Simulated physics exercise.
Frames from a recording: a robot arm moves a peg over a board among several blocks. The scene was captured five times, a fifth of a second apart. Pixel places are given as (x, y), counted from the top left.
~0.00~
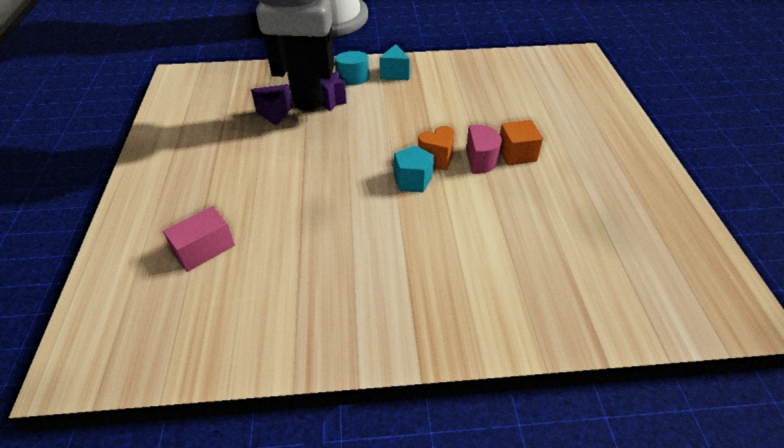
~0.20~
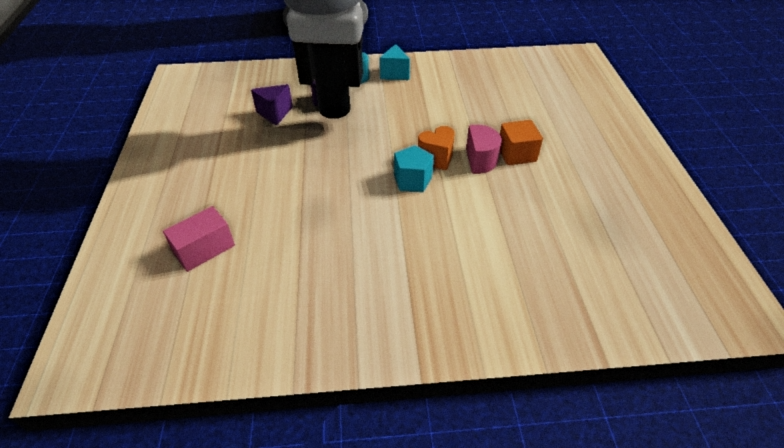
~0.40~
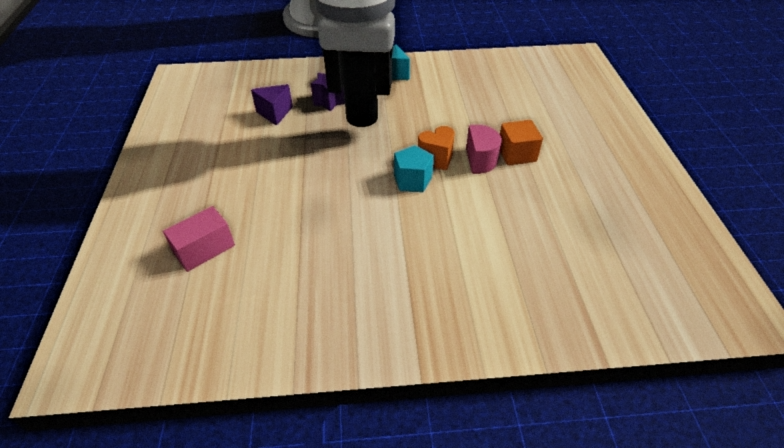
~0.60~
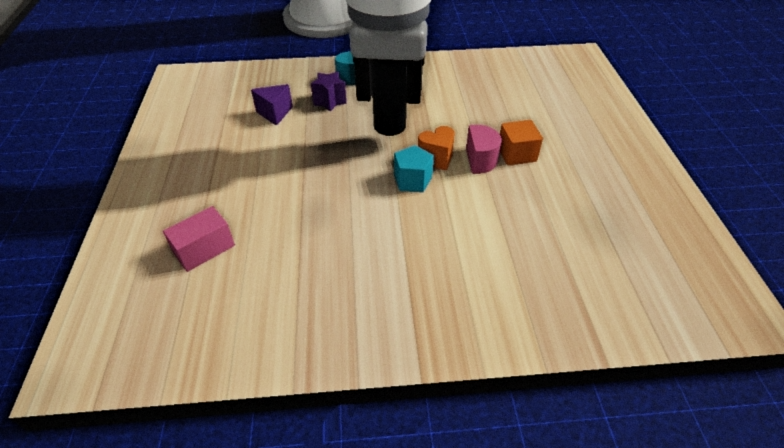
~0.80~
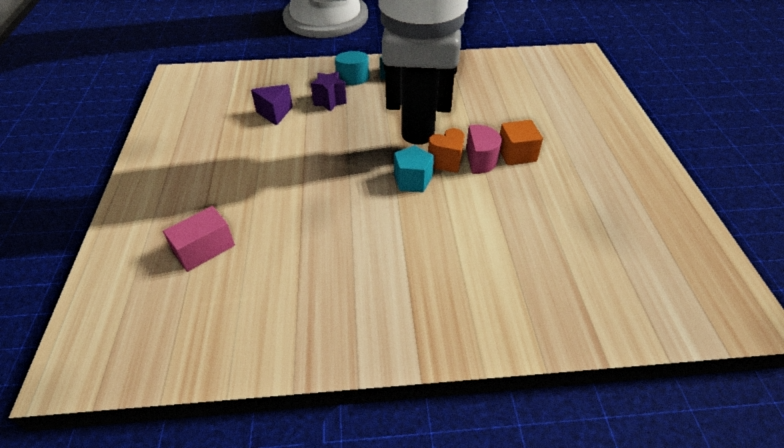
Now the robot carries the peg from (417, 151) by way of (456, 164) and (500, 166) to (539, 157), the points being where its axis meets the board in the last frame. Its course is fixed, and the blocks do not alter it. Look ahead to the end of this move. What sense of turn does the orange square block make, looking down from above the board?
Counterclockwise rotation.
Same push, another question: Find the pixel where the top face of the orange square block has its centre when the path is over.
Pixel (565, 117).
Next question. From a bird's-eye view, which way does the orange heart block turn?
Overhead view: Clockwise.
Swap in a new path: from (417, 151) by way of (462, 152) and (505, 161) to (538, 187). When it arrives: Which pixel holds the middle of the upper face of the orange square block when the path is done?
Around (554, 136).
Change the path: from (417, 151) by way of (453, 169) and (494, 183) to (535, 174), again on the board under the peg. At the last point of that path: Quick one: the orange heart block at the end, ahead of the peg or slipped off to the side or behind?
When the path ends, it will lie beside or behind the peg.
On the path given first. One third of the way, peg at (460, 148); orange heart block at (487, 152), turned 25° anticlockwise; pink D-shaped block at (509, 140), turned 30° anticlockwise; orange square block at (534, 128), turned 20° anticlockwise.
Two thirds of the way, peg at (504, 150); orange heart block at (523, 161); pink D-shaped block at (548, 144), turned 60° anticlockwise; orange square block at (551, 124), turned 60° anticlockwise.
At the end, peg at (543, 141); turquoise pentagon unmoved; orange heart block at (528, 160), turned 30° clockwise; pink D-shaped block at (587, 144), turned 30° anticlockwise; orange square block at (565, 117), turned 90° anticlockwise.
